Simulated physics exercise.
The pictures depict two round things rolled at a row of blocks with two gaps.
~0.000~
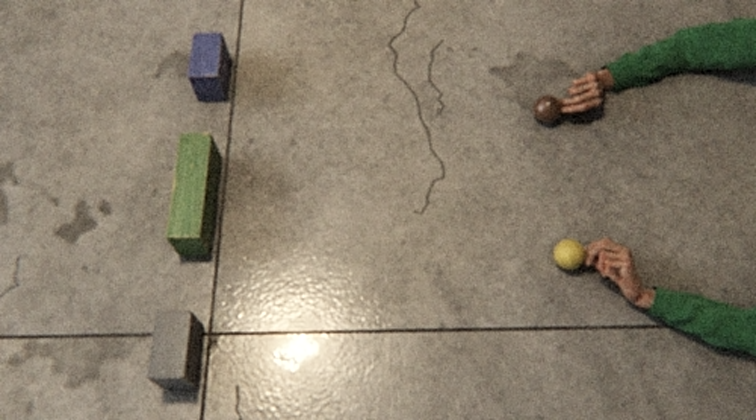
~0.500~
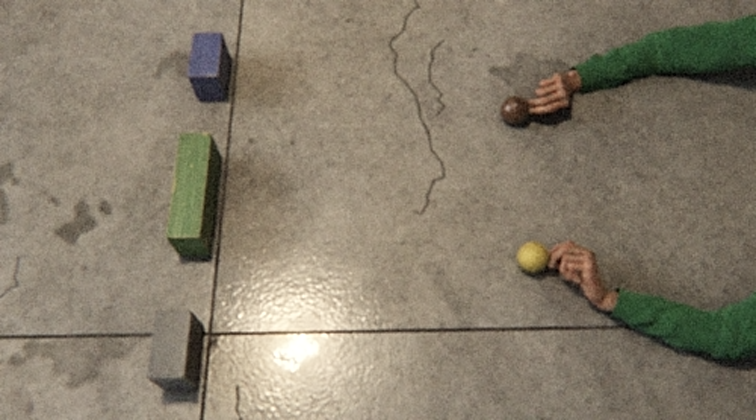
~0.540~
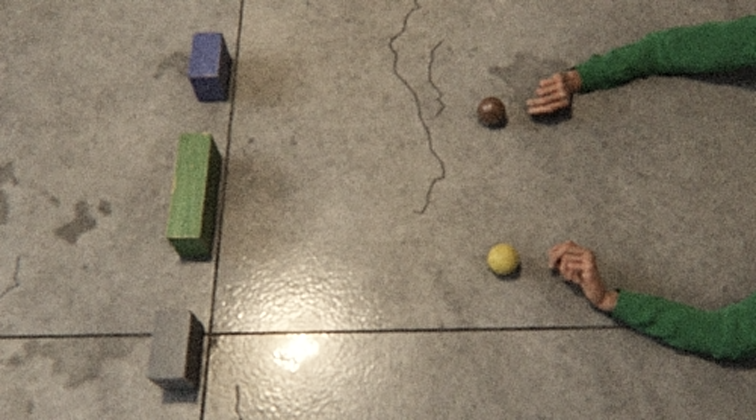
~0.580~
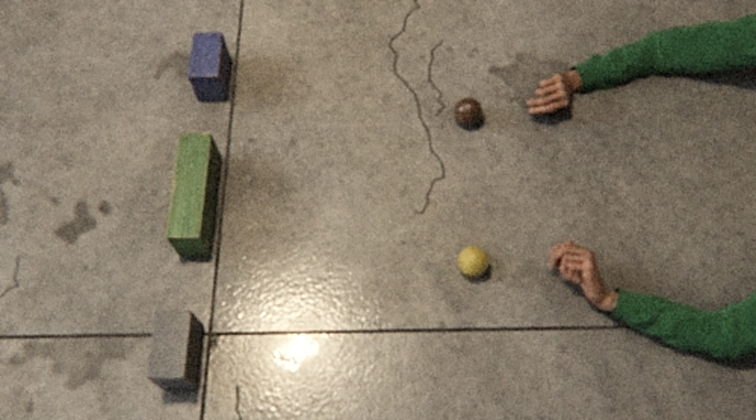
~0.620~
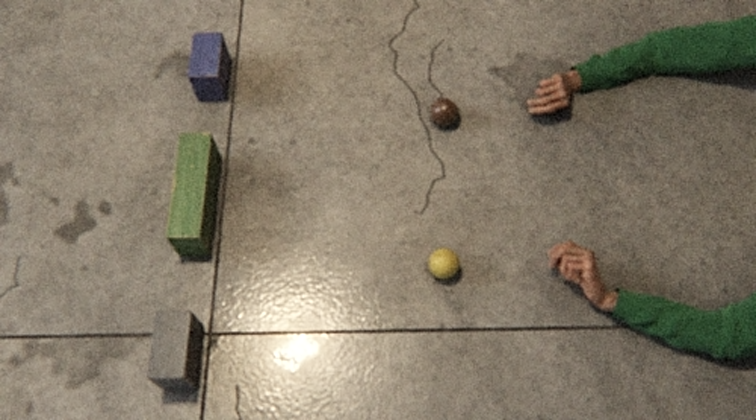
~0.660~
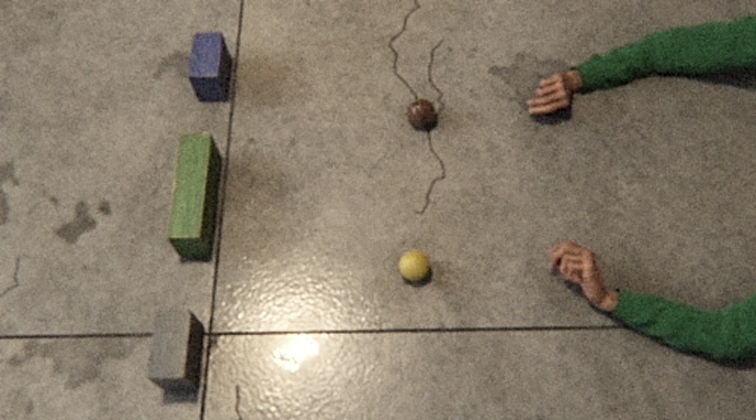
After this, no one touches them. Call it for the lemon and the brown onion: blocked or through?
Lemon - through; brown onion - through.
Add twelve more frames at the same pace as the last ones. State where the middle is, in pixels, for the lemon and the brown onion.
I'd say roughly (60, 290) for the first one and roughly (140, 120) for the second.
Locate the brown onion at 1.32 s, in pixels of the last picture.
Its middle should be about (39, 123).
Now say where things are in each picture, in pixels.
Lemon (569, 254) under the hand; brown onion (548, 109) under the hand; grey block (177, 350), in the first frame.
Lemon (533, 257); brown onion (515, 110), in the second frame.
Lemon (503, 259); brown onion (491, 111), in the third frame.
Lemon (474, 261); brown onion (468, 111), in the fourth frame.
Lemon (444, 263); brown onion (445, 112), in the fifth frame.
Lemon (414, 266); brown onion (421, 113); blue block (210, 68), in the sixth frame.
After 1.32 s, lemon heading on; brown onion heading on near (39, 123).
By the end (2.3 s), the lemon passes through its gap; the brown onion passes through its gap.
